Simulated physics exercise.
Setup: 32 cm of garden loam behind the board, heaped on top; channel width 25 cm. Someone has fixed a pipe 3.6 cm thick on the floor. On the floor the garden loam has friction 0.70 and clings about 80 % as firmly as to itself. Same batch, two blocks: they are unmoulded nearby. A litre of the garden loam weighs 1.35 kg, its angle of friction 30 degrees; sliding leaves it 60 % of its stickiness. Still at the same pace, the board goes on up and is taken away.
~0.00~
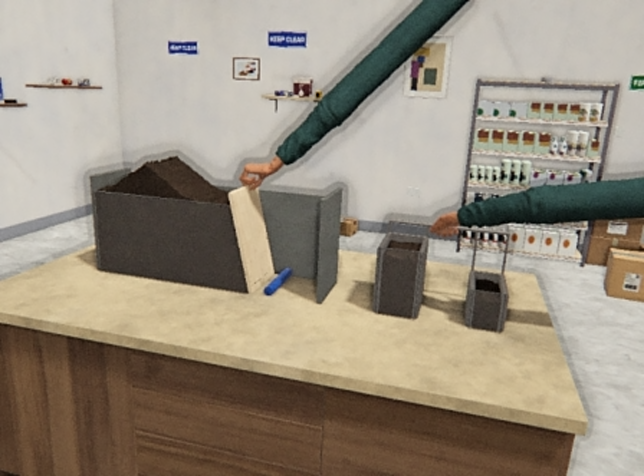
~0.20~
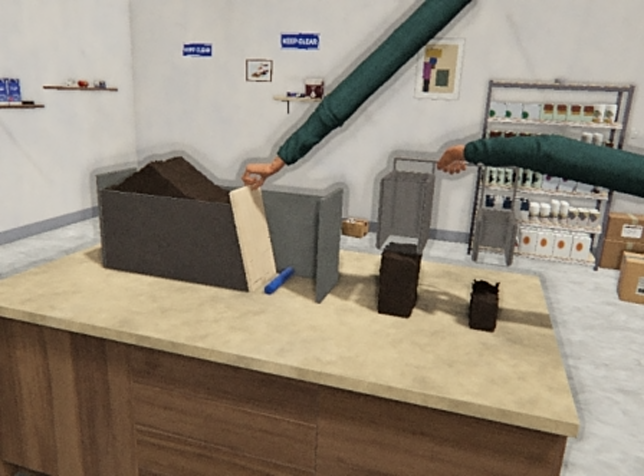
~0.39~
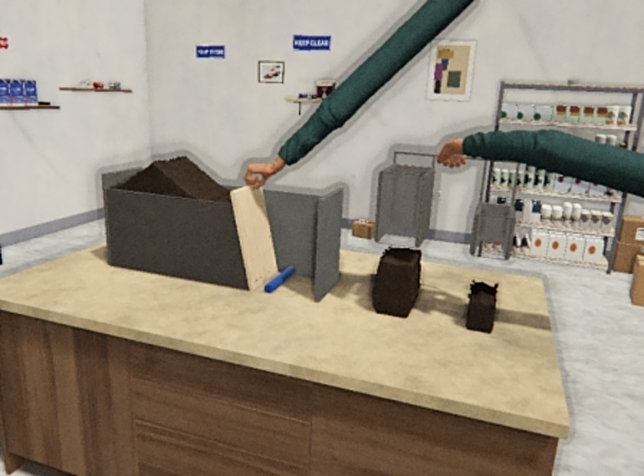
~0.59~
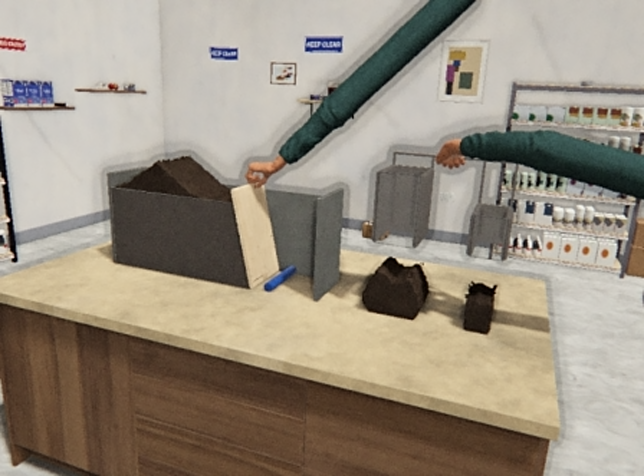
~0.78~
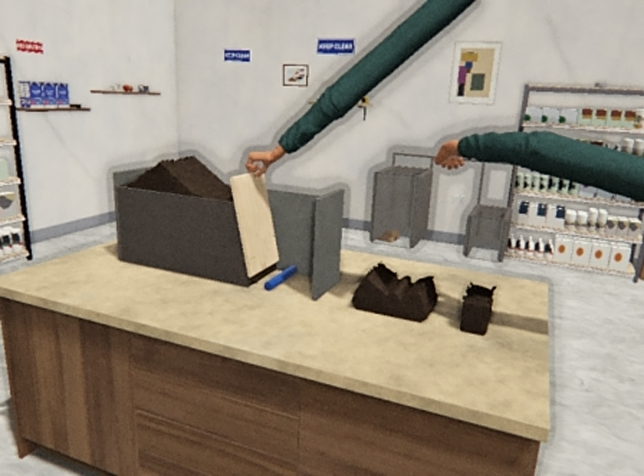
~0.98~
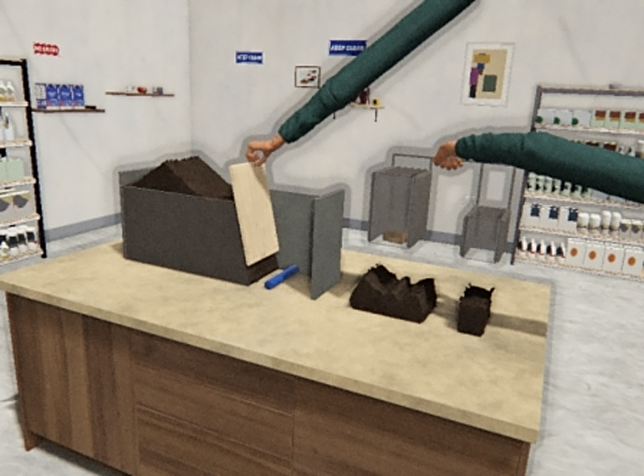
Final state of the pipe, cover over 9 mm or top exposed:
Cover over that depth.
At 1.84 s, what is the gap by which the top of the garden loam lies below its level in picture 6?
Roughly 0.0 cm.
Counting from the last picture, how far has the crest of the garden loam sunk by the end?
Measured change: Some 0.0 cm.
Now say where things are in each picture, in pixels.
In the first frame, top of the board at (230, 205), not yet moved; crest of the garden loam at (145, 167); block heights 21 cm, 11 cm (left to right).
In the second frame, top of the board at (231, 205), not yet moved; crest of the garden loam at (149, 166); block heights 21 cm, 11 cm (left to right).
In the third frame, top of the board at (232, 204), not yet moved; crest of the garden loam at (152, 166); block heights 19 cm, 11 cm (left to right).
In the fourth frame, top of the board at (232, 202), moved 5 mm; crest of the garden loam at (156, 165); block heights 15 cm, 11 cm (left to right).
In the fifth frame, top of the board at (231, 190), moved 4.7 cm; crest of the garden loam at (160, 165); block heights 12 cm, 11 cm (left to right).
In the sixth frame, top of the board at (230, 178), moved 8.8 cm; crest of the garden loam at (163, 165); block heights 12 cm, 10 cm (left to right).
After 1.37 s, the face still stands and nothing lies on the pipe.
After 1.84 s, the face still stands and nothing lies on the pipe.
After 2.30 s, the face still stands and nothing lies on the pipe.
After 2.76 s, the fallen stuff reaches 26 % of the way across and 2.4 cm lies on the pipe.
After 2.94 s, the fallen stuff reaches 27 % of the way across and 2.4 cm lies on the pipe.
